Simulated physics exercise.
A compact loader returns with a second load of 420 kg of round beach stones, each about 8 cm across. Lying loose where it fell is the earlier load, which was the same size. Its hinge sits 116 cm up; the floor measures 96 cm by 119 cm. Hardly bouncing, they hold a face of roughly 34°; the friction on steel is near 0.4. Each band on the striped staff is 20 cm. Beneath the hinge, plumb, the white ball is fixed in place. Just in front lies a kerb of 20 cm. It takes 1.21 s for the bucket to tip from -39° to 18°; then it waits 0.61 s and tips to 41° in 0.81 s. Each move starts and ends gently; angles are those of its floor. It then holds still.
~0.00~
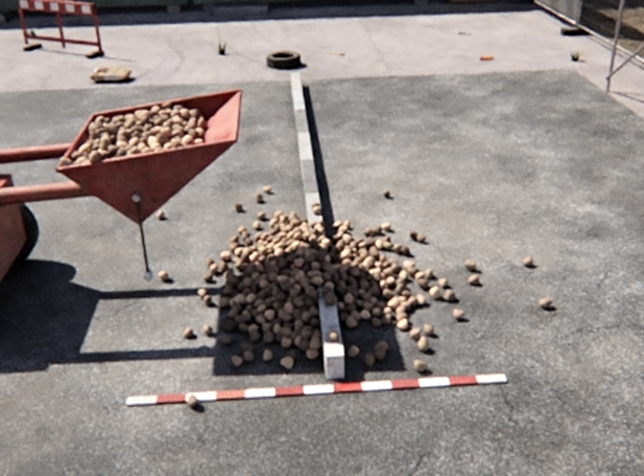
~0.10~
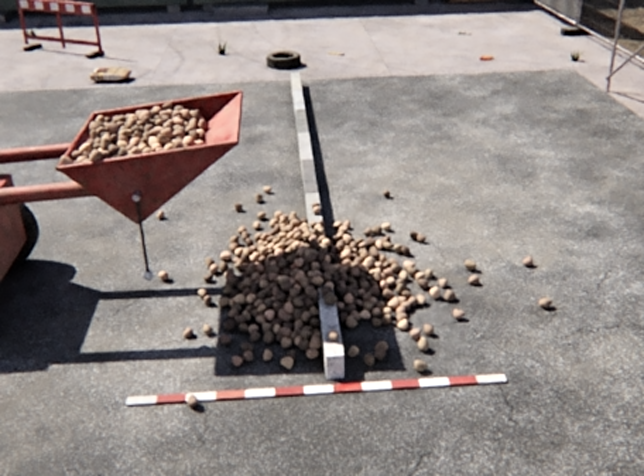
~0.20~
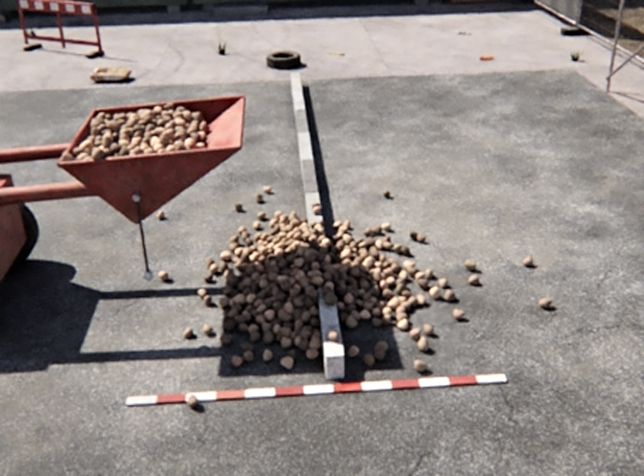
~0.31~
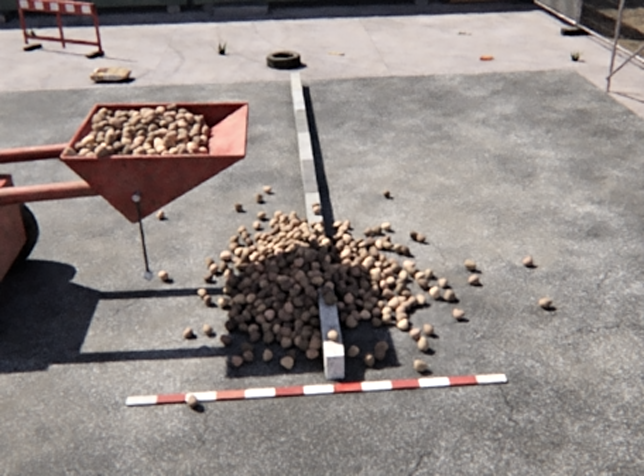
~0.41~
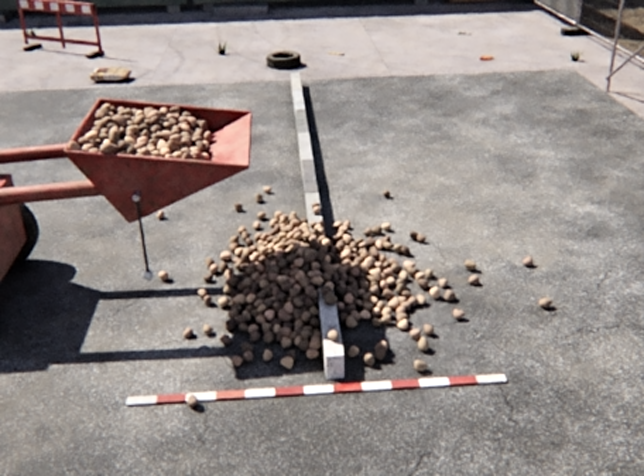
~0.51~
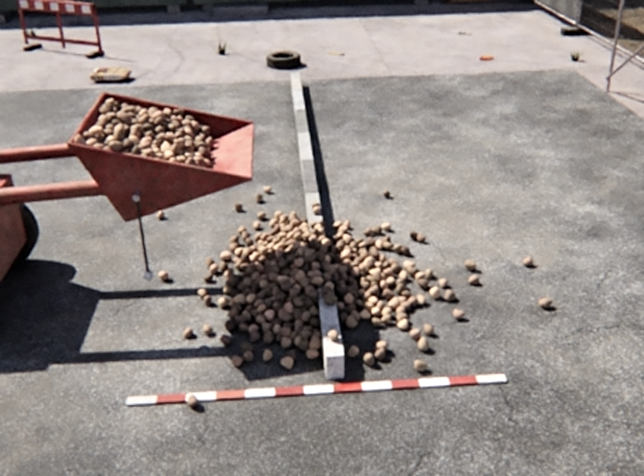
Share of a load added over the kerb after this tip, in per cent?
Some 12 %.
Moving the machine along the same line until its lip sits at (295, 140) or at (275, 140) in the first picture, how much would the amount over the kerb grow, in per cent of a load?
Close to 70 per cent, followed by close to 45 per cent.
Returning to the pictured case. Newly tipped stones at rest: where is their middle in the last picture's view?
The centre sits about (268, 266).
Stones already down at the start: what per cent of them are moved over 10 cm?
Around 15 in a hundred.
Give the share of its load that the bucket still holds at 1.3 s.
Some 95 %, roughly, is held.
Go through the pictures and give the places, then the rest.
The bucket is at -39°, its lip at (237, 140); the top of the load is at (146, 117). The earlier load is highest near (312, 254), 28 cm above ground level, 74 % on this side of the kerb, 26 % over the kerb, in the first frame.
The bucket is at -38°, its lip at (238, 142); the top of the load is at (146, 117); the stones move at 0.1 m/s on average, in the second frame.
Lip at (241, 148), floor tilted -35°, highest stones at (145, 119); the stones move at 0.1 m/s on average, in the third frame.
The bucket is at -30°, its lip at (245, 156); the top of the load is at (125, 120); the stones move at 0.2 m/s on average, in the fourth frame.
The bucket is at -24°, its lip at (249, 167); the top of the load is at (107, 119); the stones move at 0.2 m/s on average, in the fifth frame.
Lip at (251, 179), floor tilted -17°, highest stones at (111, 115); the stones move at 0.3 m/s on average, in the sixth frame.
After 0.9 s the floor is at 9°; in per cent of one load, 100 in the bucket, 74 on this side of the kerb, 26 over the kerb; the foremost stones are at (473, 279).
After 1.3 s the floor is at 18°; in per cent of one load, 94 in the bucket, 79 on this side of the kerb, 26 over the kerb; the foremost stones are at (473, 279).
After 3.1 s the floor is at 41°; in per cent of one load, 0 in the bucket, 162 on this side of the kerb, 38 over the kerb; the foremost stones are at (486, 287).
After 5.8 s the floor is at 41°; in per cent of one load, 0 in the bucket, 162 on this side of the kerb, 38 over the kerb; the foremost stones are at (486, 287). Net gain over the kerb, 12.
